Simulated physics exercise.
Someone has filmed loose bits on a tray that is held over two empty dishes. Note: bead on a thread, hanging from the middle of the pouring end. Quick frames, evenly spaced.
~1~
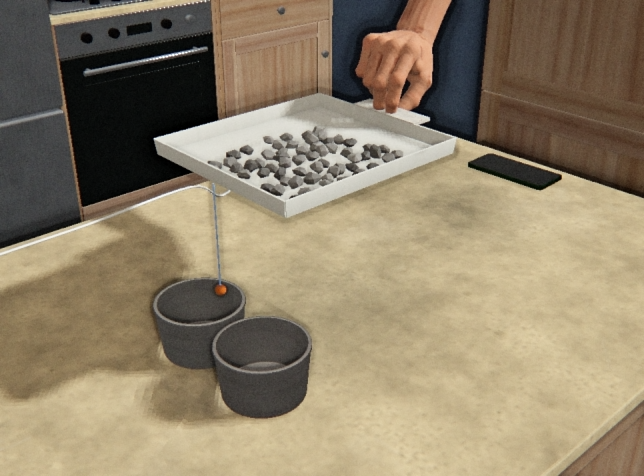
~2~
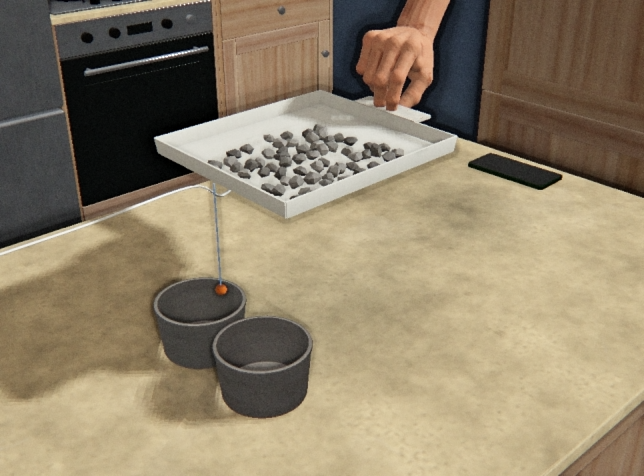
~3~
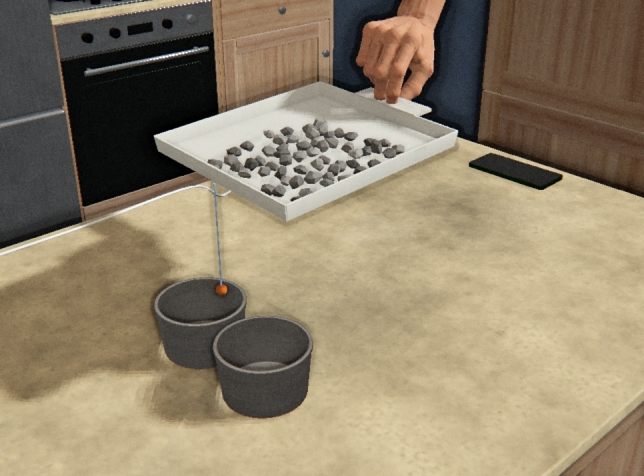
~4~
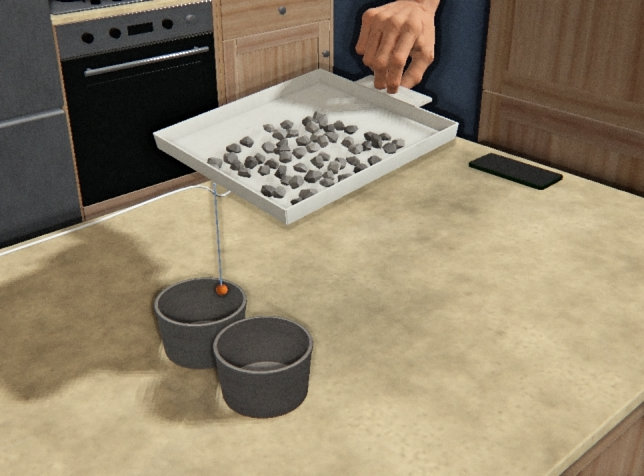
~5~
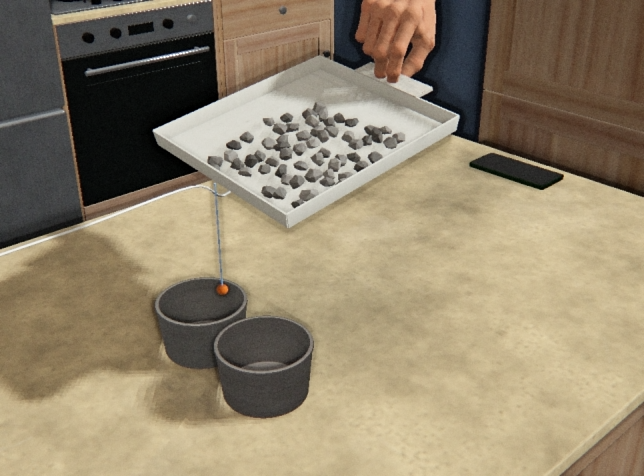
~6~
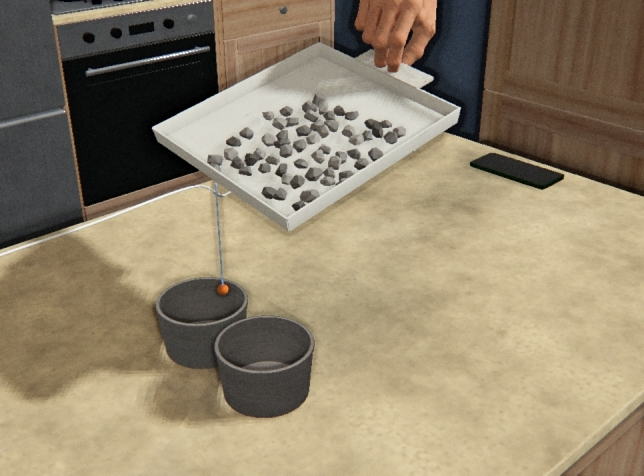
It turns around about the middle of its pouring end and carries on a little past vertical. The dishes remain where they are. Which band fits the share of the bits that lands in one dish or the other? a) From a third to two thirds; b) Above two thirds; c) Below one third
(b) Above two thirds.
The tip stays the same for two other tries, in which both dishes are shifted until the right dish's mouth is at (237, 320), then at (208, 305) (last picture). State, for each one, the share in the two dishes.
First placement: Some 20 %; second placement: Some 0 %.
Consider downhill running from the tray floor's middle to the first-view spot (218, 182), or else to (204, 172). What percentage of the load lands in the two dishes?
Case one 40 %; case two 30 %.
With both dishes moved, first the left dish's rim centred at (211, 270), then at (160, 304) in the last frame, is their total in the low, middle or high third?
First attempt: Below one third; second attempt: Less than a third.
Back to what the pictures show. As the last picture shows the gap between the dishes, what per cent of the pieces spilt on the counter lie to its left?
Left share: Close to 10 %.
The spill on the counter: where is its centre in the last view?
About (350, 401).
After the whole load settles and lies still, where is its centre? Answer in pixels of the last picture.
About (276, 381).
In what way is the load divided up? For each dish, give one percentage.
Left dish 0, right dish 80 %.
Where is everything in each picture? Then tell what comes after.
In the first frame, corners of the pouring end at (157, 139) and (286, 200), level; middle of the load at (298, 160), bits of gravel; left dish at (165, 336); right dish at (225, 382); bead on its thread at (221, 290).
In the second frame, corners of the pouring end at (157, 138) and (286, 201), level; middle of the load at (299, 159).
In the third frame, corners of the pouring end at (157, 136) and (286, 204), tipped barely, lowest at the right corner; middle of the load at (299, 157).
In the fourth frame, corners of the pouring end at (156, 133) and (286, 208), tipped a little, lowest at the right corner; middle of the load at (299, 153).
In the fifth frame, corners of the pouring end at (156, 130) and (287, 212), tipped a little, lowest at the right corner; middle of the load at (299, 149).
In the sixth frame, corners of the pouring end at (155, 128) and (287, 216), tipped clearly, lowest at the right corner; middle of the load at (299, 146); left dish at (167, 335); right dish at (228, 382).
Soon after the last picture, tray tipped steeply; nearly all on the tray; a stray few in the air.
A little later, tray tipped past a quarter turn; a small part on the tray; about two thirds in the right dish; a small part outside both; about a quarter in the air.
Later still, tray tipped past a quarter turn; most in the right dish; about a quarter outside both.
At rest, tray tipped past a quarter turn; most in the right dish; none in the left dish; about a quarter outside both.
